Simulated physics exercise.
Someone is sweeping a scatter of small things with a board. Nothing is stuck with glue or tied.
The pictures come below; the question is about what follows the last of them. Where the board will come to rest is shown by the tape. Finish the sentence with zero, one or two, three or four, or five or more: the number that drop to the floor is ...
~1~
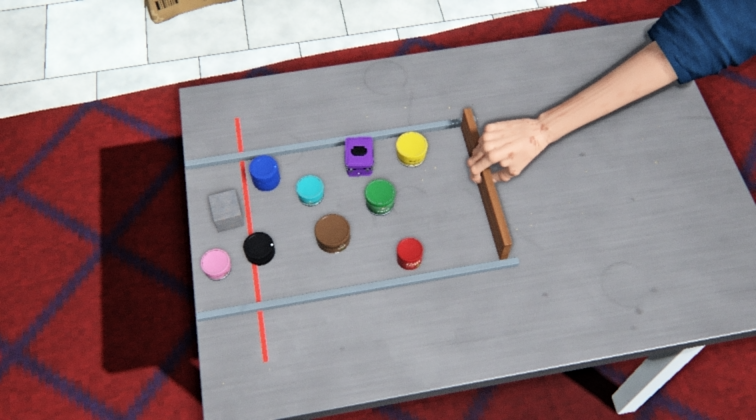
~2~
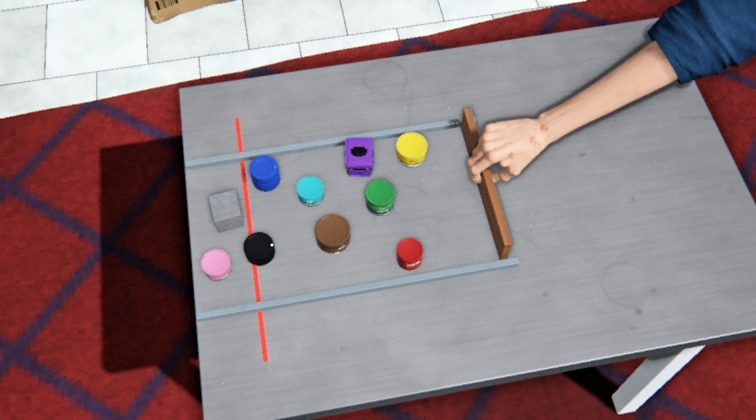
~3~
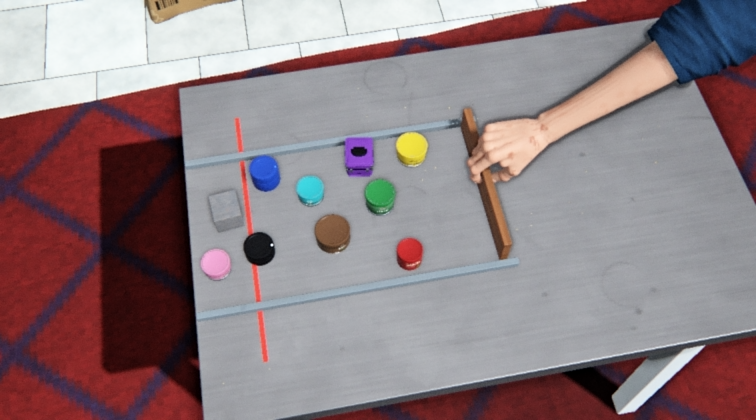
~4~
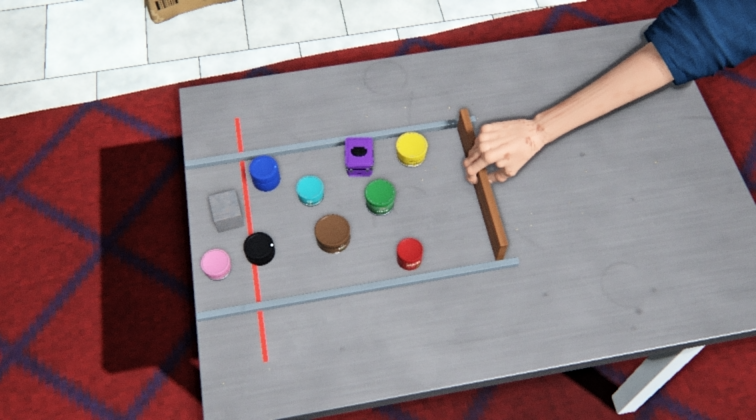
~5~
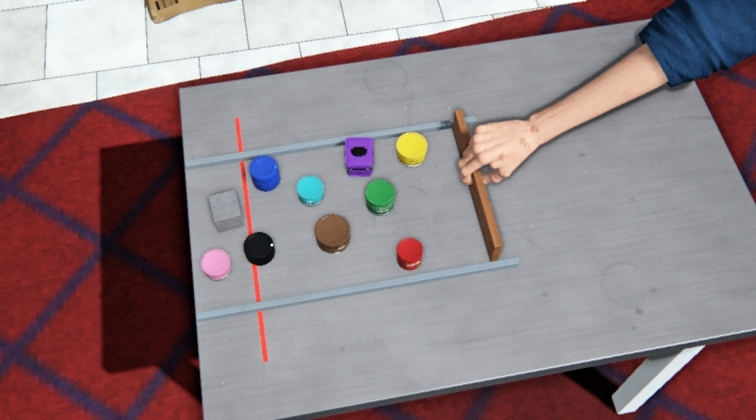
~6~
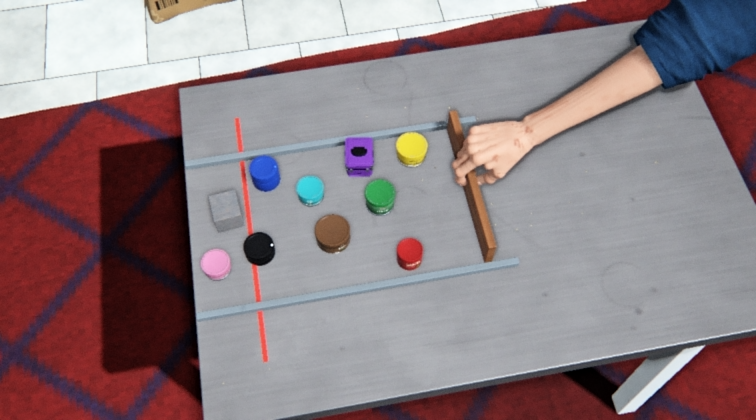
The number that drop to the floor is one or two.
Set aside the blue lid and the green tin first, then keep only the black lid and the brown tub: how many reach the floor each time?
The first try gives 1, the second gives 1.
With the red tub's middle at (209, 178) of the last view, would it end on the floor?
From that start, the object then does not stay.
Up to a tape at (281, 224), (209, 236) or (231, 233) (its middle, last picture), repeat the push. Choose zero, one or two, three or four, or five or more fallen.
Place by place, the answers come out as no fall at all; five or more; at least five.
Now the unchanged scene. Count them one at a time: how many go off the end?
The number is 2.
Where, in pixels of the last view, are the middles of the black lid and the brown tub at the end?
The black lid at (202, 261), the brown tub at (235, 253).
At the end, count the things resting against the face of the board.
It touches 4.
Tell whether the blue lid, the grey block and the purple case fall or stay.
The blue lid comes off; the grey block stays put; the purple case stays put.
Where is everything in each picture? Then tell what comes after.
Pink pot (216, 265); grey block (226, 211); black lid (259, 249); board (485, 182); tape (250, 229), in the first frame.
Grey block (227, 211); board (485, 182), in the second frame.
Black lid (259, 249); turquoise pot (310, 191), in the third frame.
Pink pot (216, 265); purple case (359, 157), in the fourth frame.
Grey block (227, 211); green tin (380, 198), in the fifth frame.
Pink pot (216, 265); grey block (227, 211); black lid (259, 249); board (470, 184); tape (250, 229), in the sixth frame.
Soon after, none off yet; pink pot at rest near (216, 265); grey block at rest near (227, 211); black lid at rest near (259, 249).
In the end, the number that fall off is one or two; gone, blue lid and pink pot.
